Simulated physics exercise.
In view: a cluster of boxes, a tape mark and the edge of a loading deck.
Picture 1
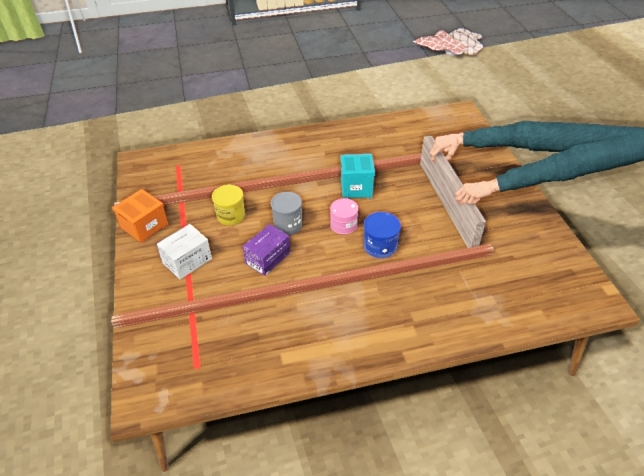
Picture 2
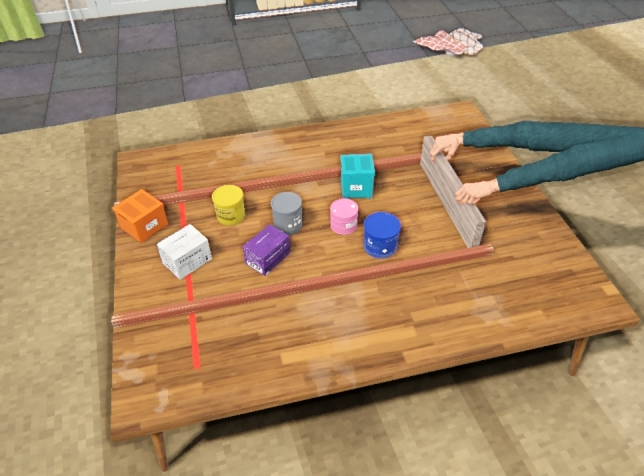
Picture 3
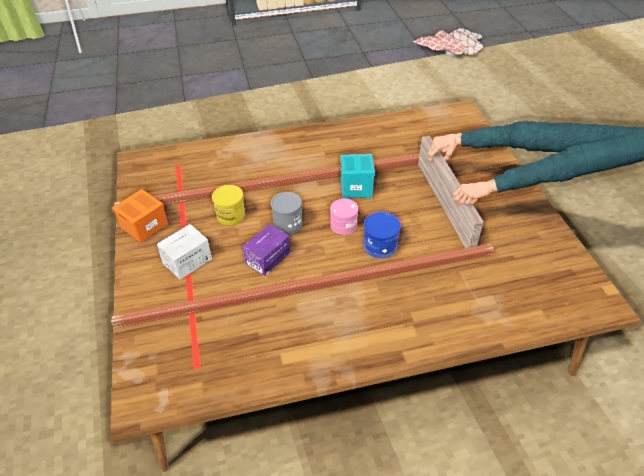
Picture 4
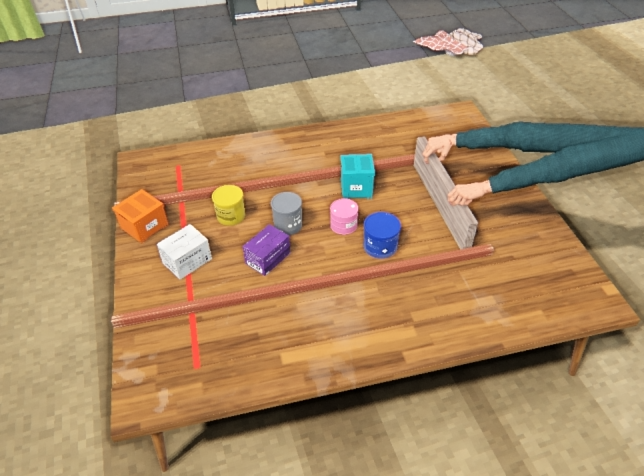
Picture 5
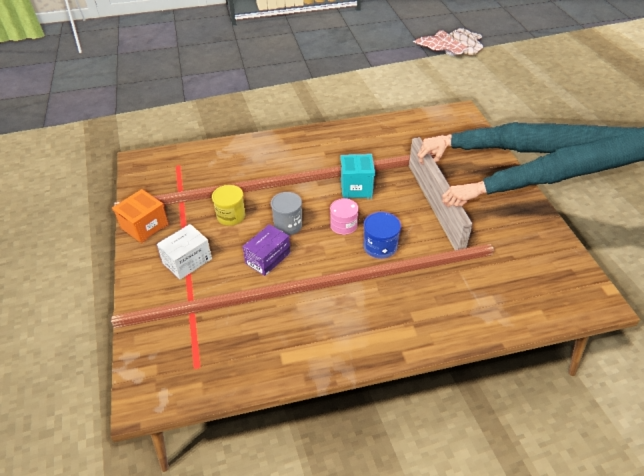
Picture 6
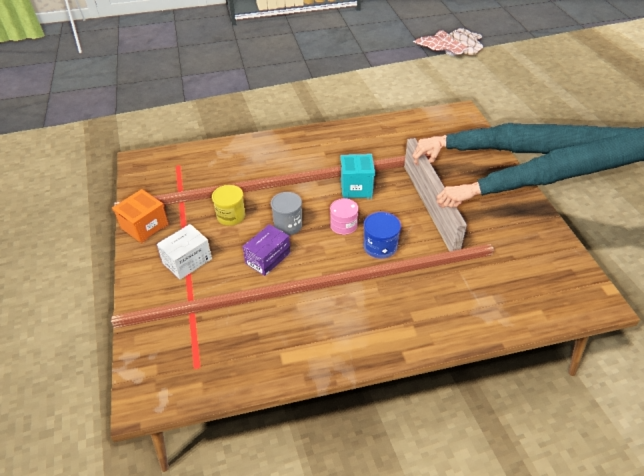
On a wooden table, two hands held a plank upright and slid it slowly a short way left toward a group of colourful boxes and tubs, which stayed still near a red tape line.
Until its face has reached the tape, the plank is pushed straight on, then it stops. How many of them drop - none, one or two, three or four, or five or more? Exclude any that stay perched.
In the end, the drop-off count sits at one or a two.
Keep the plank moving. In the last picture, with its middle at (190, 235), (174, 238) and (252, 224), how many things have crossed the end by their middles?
1, 1 and 0.
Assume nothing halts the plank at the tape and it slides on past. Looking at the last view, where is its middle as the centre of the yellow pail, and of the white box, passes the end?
Near (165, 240) and (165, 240).
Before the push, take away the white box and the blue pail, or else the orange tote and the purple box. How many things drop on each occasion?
That gives 1 in the first case, then 0 in the second.
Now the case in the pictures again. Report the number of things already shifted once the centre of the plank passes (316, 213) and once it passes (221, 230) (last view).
The number moved is 4 and then 8.
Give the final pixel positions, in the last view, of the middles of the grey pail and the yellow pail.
One ends up near (167, 230) and the other near (133, 223).
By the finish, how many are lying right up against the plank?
The answer is 4.
A little later, none off yet; orange tote at rest near (141, 216); white box at rest near (185, 252); yellow pail at rest near (229, 206).
When it is over, the number that fall off is one or two; down, orange tote.
